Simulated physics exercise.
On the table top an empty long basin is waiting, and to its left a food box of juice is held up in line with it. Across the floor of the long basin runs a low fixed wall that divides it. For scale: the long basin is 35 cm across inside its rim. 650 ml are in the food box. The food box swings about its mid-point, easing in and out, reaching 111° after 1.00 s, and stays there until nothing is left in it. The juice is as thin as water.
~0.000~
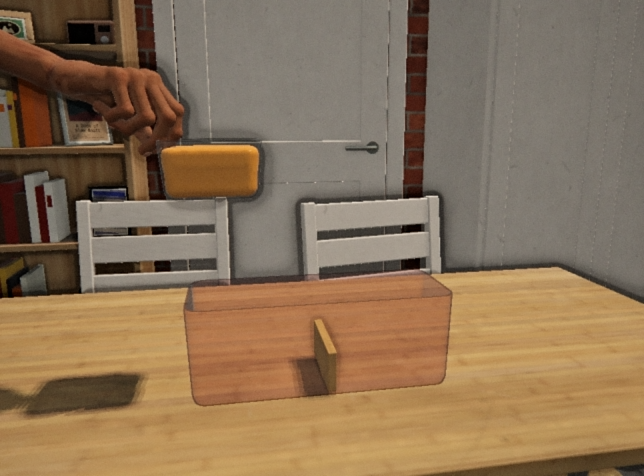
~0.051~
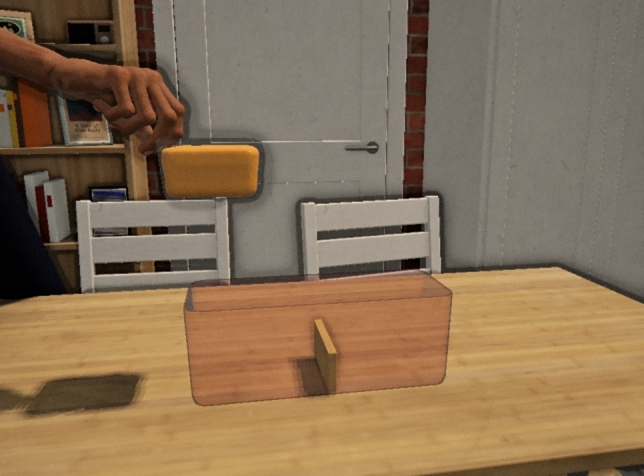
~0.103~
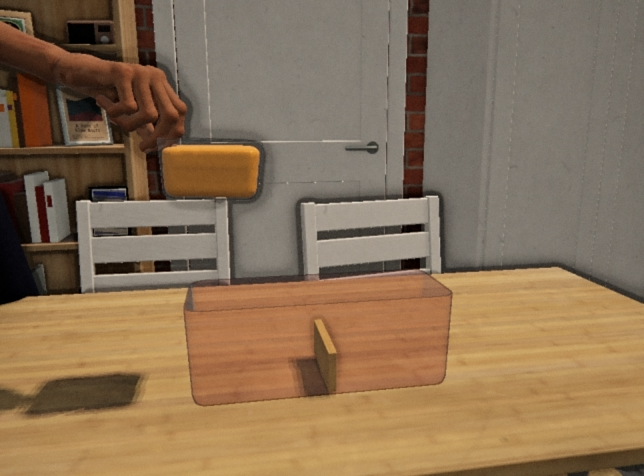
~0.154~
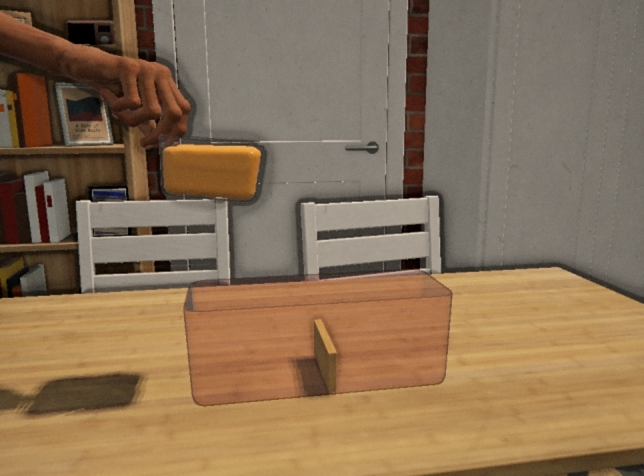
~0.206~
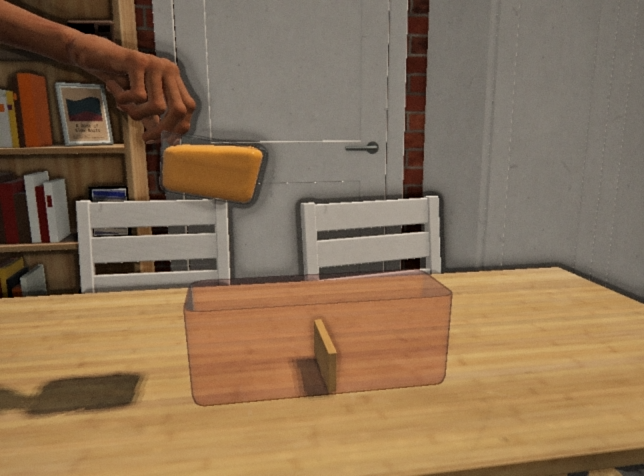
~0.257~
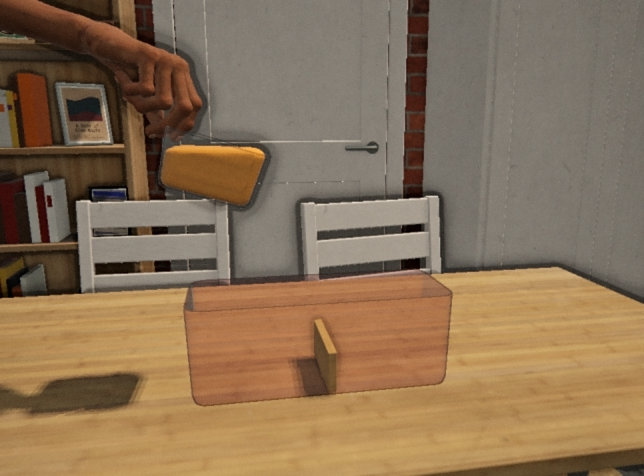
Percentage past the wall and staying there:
49 percent.
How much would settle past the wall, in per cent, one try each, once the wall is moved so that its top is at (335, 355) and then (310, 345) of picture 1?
Respectively 40 and 70 %.
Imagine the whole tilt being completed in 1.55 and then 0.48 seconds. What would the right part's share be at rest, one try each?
50 in a hundred, followed by 20 in a hundred.
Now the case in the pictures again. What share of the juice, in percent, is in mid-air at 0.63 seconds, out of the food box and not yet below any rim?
Estimate: Some 44 % of the total.
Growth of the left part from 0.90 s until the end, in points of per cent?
About 10 percent.
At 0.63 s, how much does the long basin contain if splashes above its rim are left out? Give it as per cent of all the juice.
Roughly 18 percent.
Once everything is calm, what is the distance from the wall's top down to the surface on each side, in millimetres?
The left side gives some 42 mm, the right side some 40 mm.
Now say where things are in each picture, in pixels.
In the first picture, it leans 0°; its right rim is at (259, 141); the juice meets the walls at (165, 150) and (257, 148); the long basin's rim runs from (187, 297) to (437, 282); the wall's top is at (325, 336).
In the second picture, it leans 1°; its right rim is at (259, 142); the juice meets the walls at (165, 149) and (258, 148).
In the third picture, it leans 3°; its right rim is at (260, 143); the juice meets the walls at (166, 148) and (258, 149).
In the fourth picture, it leans 6°; its right rim is at (262, 146); the juice meets the walls at (167, 148) and (259, 150).
In the fifth picture, it leans 11°; its right rim is at (263, 151); the juice meets the walls at (168, 148) and (261, 151).
In the sixth picture, it leans 17°; its right rim is at (264, 156); the juice meets the walls at (168, 150) and (264, 151).
Then, 0.63 s in, the tilt is 78° and 37 per cent is still to pour, 7 is left of the wall and 12 right of it.
Then, 0.90 s in, the tilt is 108° and 4 per cent is still to pour, 38 is left of the wall and 48 right of it.
Then, 1.19 s in, the tilt is 111° and 0 per cent is still to pour, 49 is left of the wall and 49 right of it.
Then, 1.50 s in, the tilt is 111° and 0 per cent is still to pour, 49 is left of the wall and 49 right of it.
Finally, 49 per cent lies left of the wall, 49 right of it and 3 outside.
